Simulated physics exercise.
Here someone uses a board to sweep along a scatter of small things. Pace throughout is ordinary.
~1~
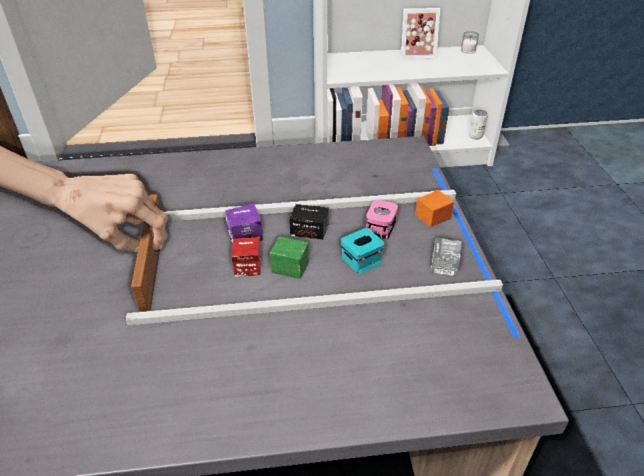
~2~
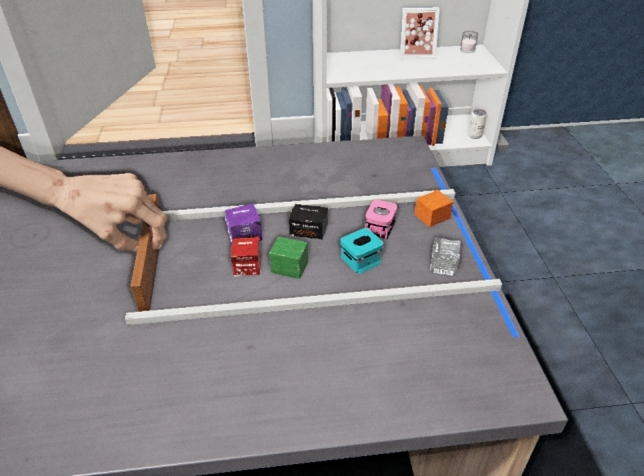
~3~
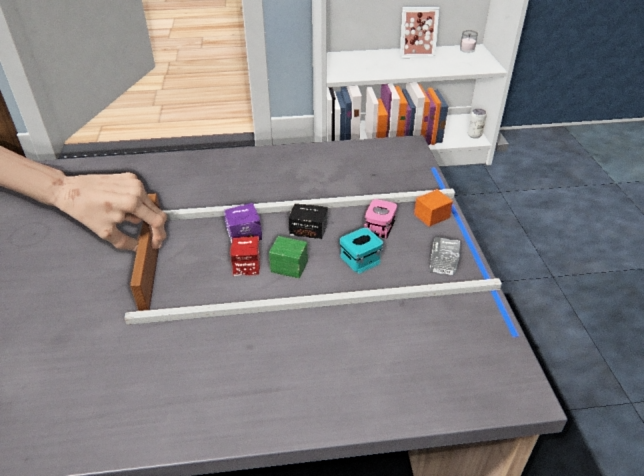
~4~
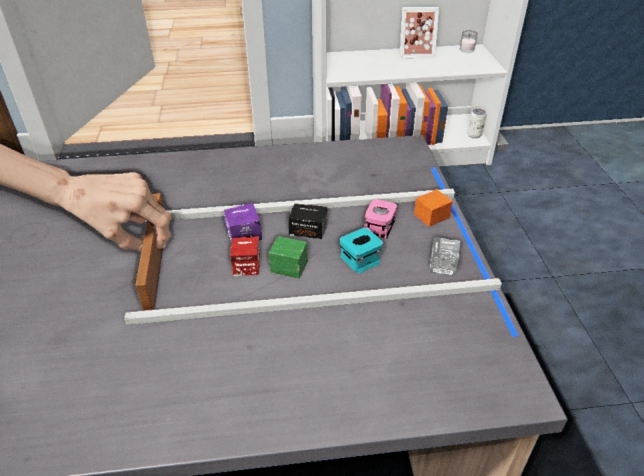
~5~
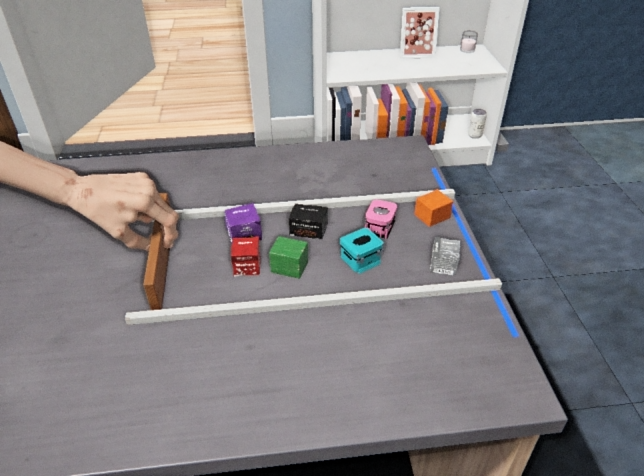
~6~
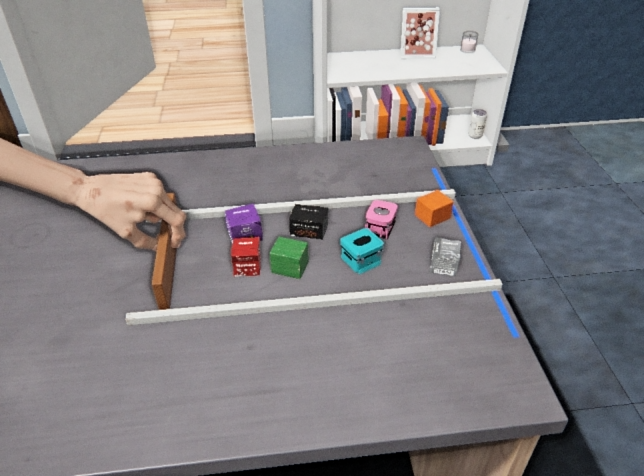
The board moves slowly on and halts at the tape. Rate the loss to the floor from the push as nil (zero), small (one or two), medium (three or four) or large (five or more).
The loss is large.
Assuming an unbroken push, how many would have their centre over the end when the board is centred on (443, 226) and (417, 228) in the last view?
It would be 6 at the first and 4 at the second.
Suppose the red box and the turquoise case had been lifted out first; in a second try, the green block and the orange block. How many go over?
Result: 6, then 6.
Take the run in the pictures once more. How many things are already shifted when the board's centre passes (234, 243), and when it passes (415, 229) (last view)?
Answer - first 2, then 8.
Soon after, none off yet; orange block at rest near (434, 208); grey box at rest near (446, 257); pink case at rest near (381, 219).
Then, none off yet; orange block moving near (440, 207); grey box moving near (453, 257); pink case moved about its own width near (416, 217).
Further on, two off so far; orange block falling near (474, 389); grey box falling near (500, 383); pink case tipped well over near (488, 229).
At rest, the number that fall off is five or more; fallen, purple box, red box, green block, black box, turquoise case, pink case, grey box and orange block.
